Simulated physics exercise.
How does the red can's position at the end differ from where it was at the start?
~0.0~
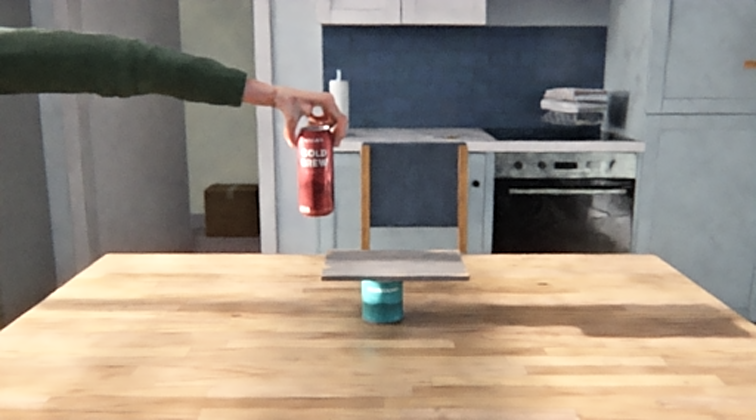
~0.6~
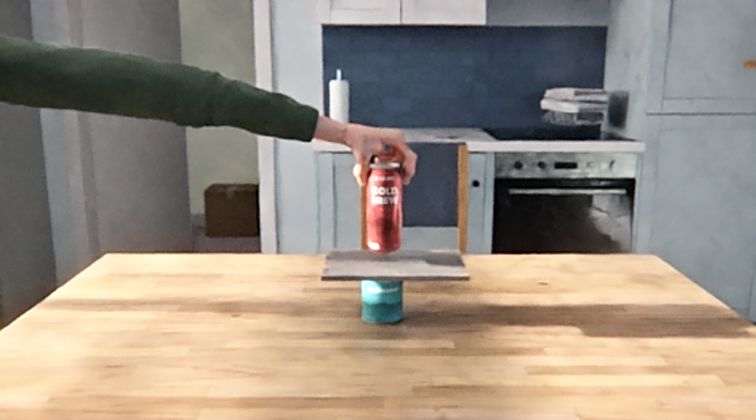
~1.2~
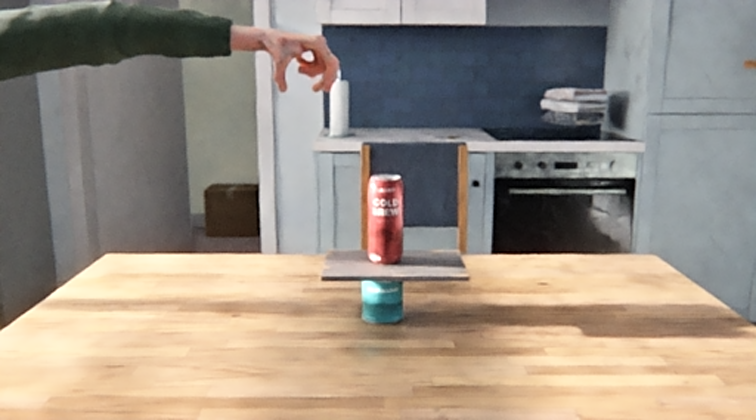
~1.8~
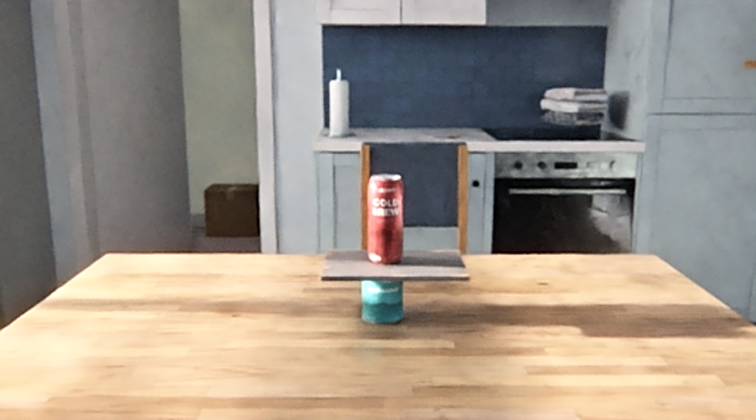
At the start the red can is held in the air to the left of the grey board. By the end it stands upright on top of the board, further right and lower down.
